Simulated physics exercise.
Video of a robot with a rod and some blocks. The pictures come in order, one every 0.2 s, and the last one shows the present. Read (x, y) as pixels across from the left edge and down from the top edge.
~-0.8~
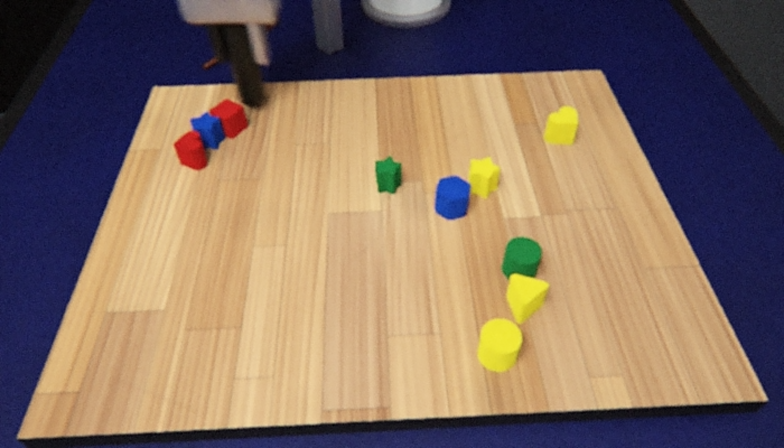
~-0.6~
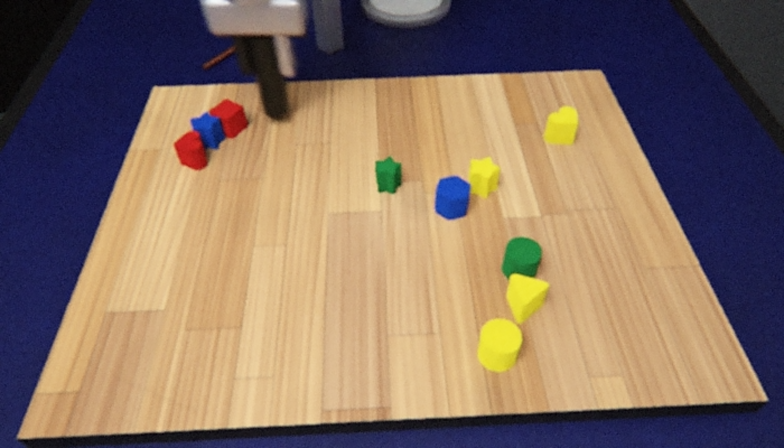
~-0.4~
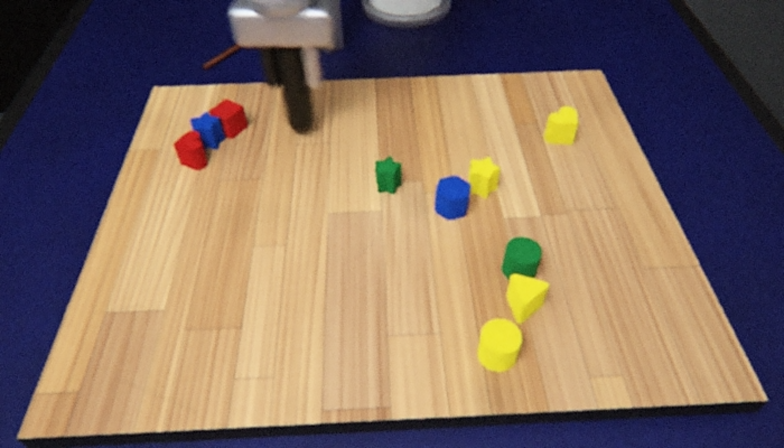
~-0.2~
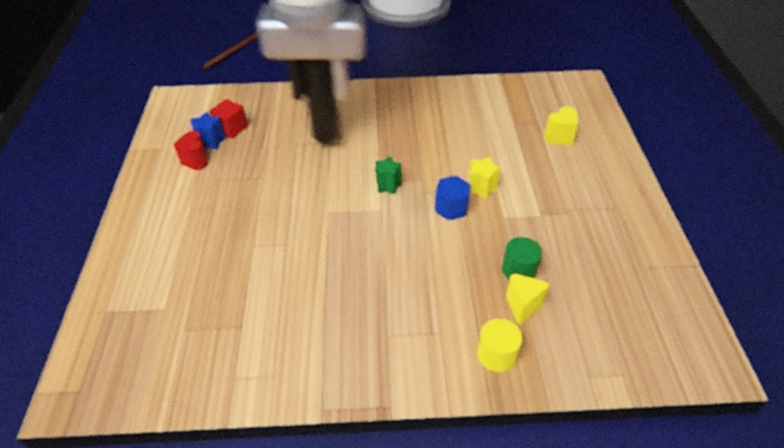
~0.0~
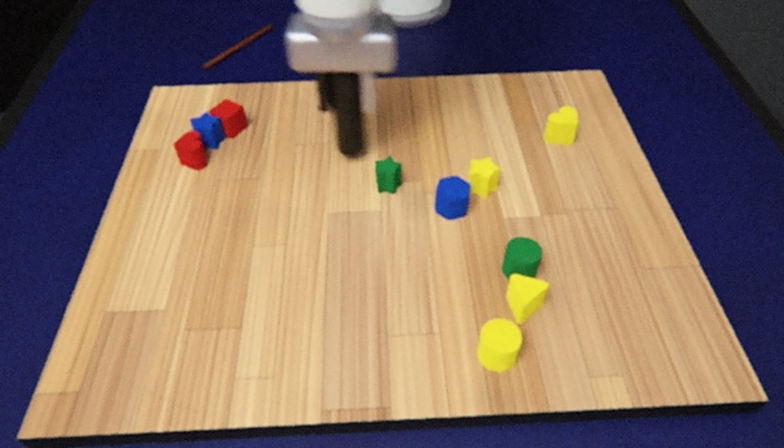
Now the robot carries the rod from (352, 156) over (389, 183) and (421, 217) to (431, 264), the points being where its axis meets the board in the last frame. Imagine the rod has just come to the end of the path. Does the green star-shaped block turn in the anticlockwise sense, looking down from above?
That would be a yes.
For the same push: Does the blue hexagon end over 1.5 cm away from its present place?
Answer: No.
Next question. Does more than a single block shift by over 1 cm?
No, I don't think so.
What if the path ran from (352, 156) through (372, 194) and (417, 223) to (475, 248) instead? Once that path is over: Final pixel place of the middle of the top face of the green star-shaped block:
The centre of its top will be at (410, 176).
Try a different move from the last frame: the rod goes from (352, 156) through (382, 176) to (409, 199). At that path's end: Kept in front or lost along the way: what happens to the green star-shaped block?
I think the rod keeps pushing the green star-shaped block along right to the end.
On the path given first. One third of the way, rod (390, 175); green star-shaped block (403, 178).
Two thirds of the way, rod (421, 209); green star-shaped block (437, 215).
At the end, rod (432, 256); green star-shaped block (461, 253), turned 40° anticlockwise; blue hexagon unmoved.
